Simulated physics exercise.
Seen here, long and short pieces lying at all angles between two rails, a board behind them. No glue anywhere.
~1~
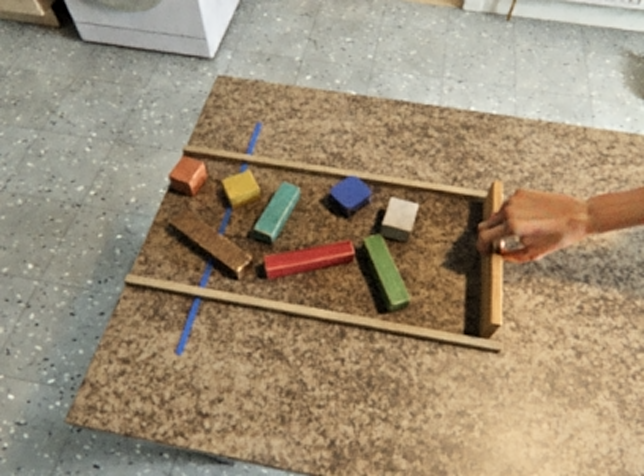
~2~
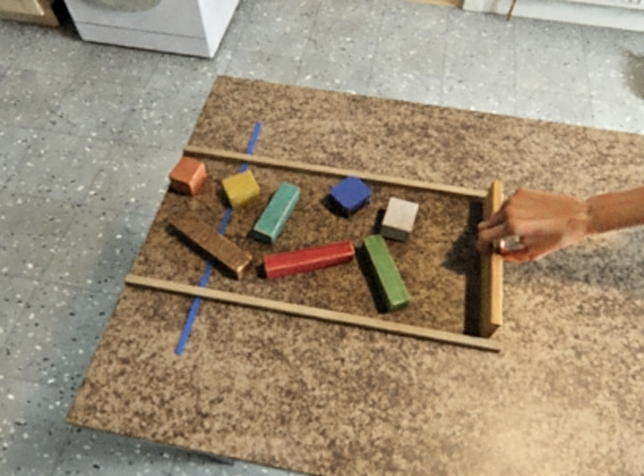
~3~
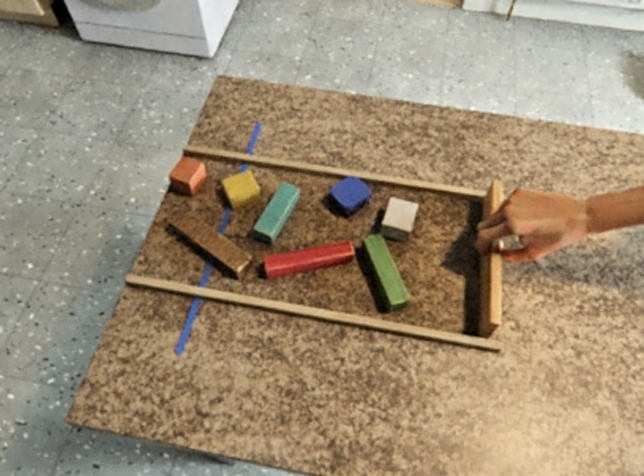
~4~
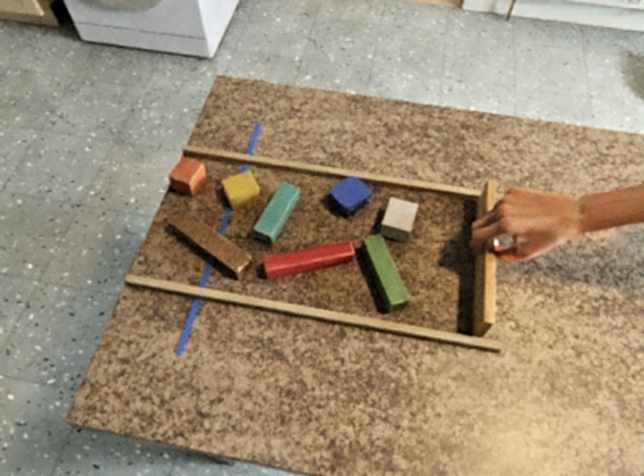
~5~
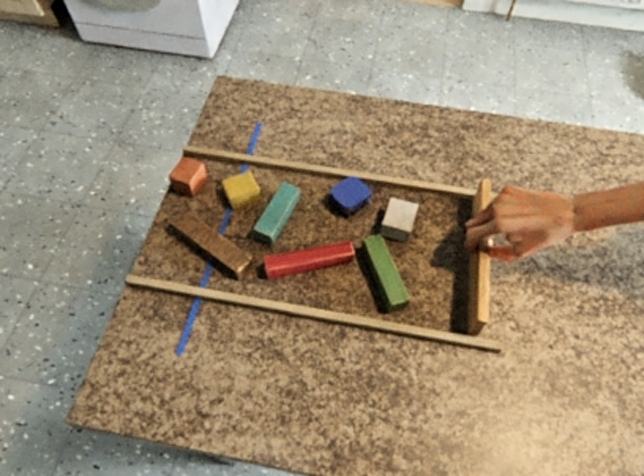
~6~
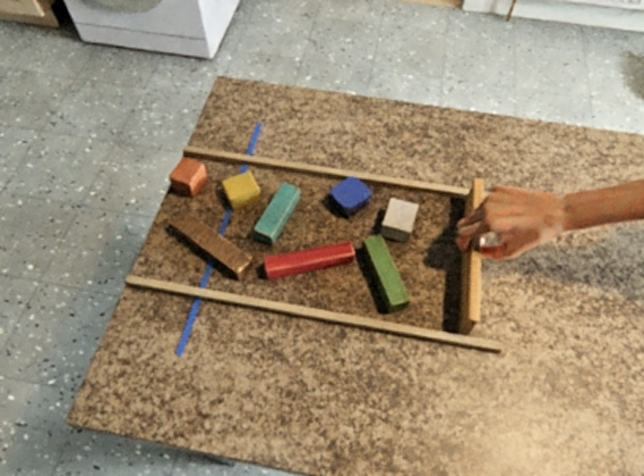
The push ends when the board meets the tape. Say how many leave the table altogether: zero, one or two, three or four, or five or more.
The number that fall off is one or two.
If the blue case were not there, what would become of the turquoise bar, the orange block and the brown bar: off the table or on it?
The turquoise bar stays on; the orange block is lost; the brown bar is kept.
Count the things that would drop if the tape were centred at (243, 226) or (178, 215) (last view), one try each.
Try by try, 1 and 5.
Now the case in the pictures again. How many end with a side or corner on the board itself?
It touches 3.
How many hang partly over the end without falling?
2 of them.
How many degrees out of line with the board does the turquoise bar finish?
Near 0 degrees.
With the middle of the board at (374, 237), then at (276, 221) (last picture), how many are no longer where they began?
First 4, then 8.
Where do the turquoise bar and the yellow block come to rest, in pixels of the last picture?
About (188, 198), and the other about (171, 176).
Soon after, none off yet; orange block at rest near (189, 177); brown bar at rest near (212, 244); yellow block at rest near (241, 191).
After that, none off yet; orange block displaced a little near (178, 174); brown bar displaced a little near (182, 234); yellow block displaced about its own width near (206, 182).
In the end, the number that fall off is one or two; gone, orange block.
